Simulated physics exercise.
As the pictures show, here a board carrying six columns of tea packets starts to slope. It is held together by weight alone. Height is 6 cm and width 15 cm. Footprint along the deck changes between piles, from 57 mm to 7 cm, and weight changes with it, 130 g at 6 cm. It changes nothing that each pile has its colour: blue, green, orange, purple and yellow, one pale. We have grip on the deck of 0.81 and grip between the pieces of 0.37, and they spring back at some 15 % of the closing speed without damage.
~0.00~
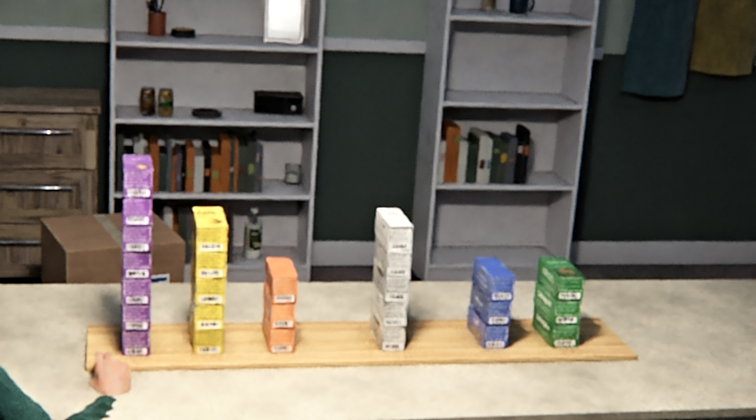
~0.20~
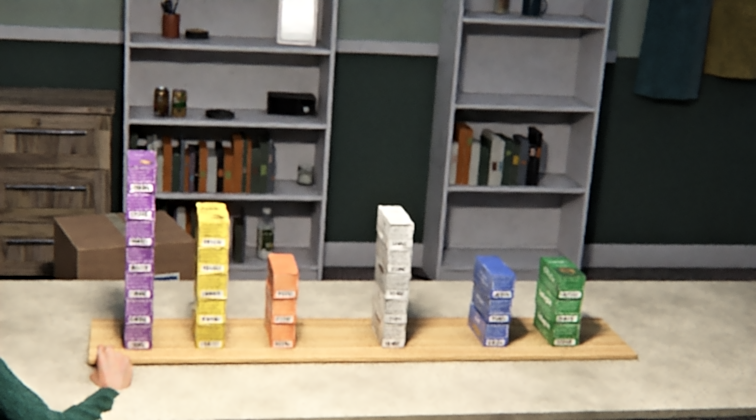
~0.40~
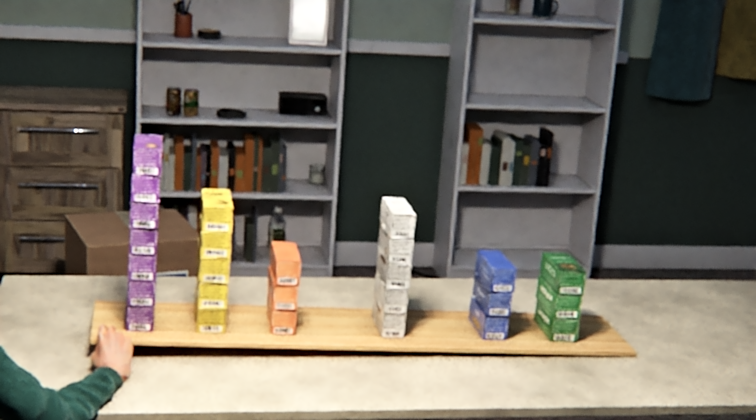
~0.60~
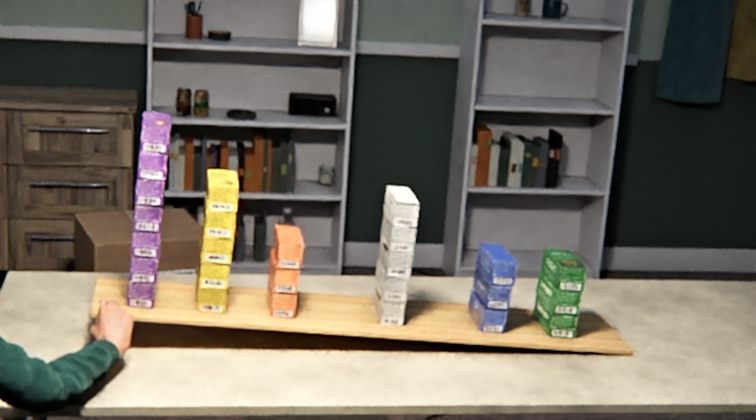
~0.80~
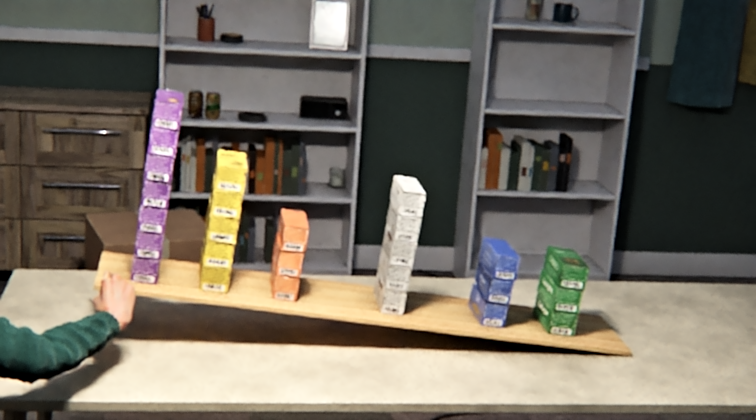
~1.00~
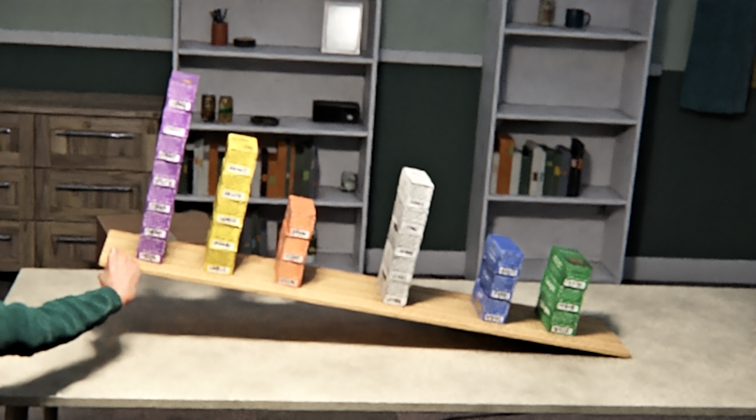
In a room with grey shelves, a wooden drawer unit and a cardboard box behind a pale tabletop, the view faces the table from slightly above. Six stacks of tea packets stand along a wooden board: tall purple, yellow, short orange, white, blue and green, from left to right. A green-sleeved hand grips and raises the board's left end, sloping it down rightward with the stacks aboard, while the camera shifts slightly.
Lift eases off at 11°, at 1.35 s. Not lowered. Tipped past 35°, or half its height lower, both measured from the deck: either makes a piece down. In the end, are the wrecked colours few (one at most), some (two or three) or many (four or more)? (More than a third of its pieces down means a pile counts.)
Many.
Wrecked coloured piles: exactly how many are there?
That makes 5 altogether.
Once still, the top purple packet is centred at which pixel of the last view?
Check around (502, 277) in the last image.
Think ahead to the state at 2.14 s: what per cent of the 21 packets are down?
At that moment 90 per cent.
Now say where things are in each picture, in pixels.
In the first frame (we follow the side turned to the camera; the camera moves round a little; leans and shifts are taken against what carries them), middle of the deck's edge (376, 363) slope 0°; top purple packet (139, 184); top orange packet (285, 290); no other piece has moved.
In the second frame, middle of the deck's edge (376, 359) slope 0°; top purple packet (142, 179).
In the third frame, middle of the deck's edge (375, 348) slope 2°; top yellow packet (218, 219).
In the fourth frame, middle of the deck's edge (373, 335) slope 4°; top green packet (572, 279).
In the fifth frame, middle of the deck's edge (373, 322) slope 6°; top yellow packet (231, 179).
In the sixth frame, middle of the deck's edge (375, 311) slope 9°; top purple packet (181, 96); top yellow packet (241, 162); no other piece has moved.
Around 1.26 s, slope 11°; none of the 21 other packets down, 7 disturbed; top purple packet tipped 5°.
Around 1.60 s, slope 11°; 7 of the 21 other packets down; top purple packet tipped 52°, 7 cm lower; top yellow packet tipped 21°.
Around 1.80 s, slope 11°; 14 of the 21 other packets down; top yellow packet tipped 47°, 12 cm lower; top orange packet tipped 40°, 7 cm lower.
Around 2.14 s, slope 11°; 19 of the 21 other packets down; top yellow packet upside down; top purple packet on its side.
Finally (3.1 s), slope 11°; 19 of the 21 other packets down; top blue packet upside down; top yellow packet upside down. Wrecked, blue, green, orange, purple and yellow. Seen by the last camera, middles, top blue packet near (599, 319), top yellow packet near (478, 275).
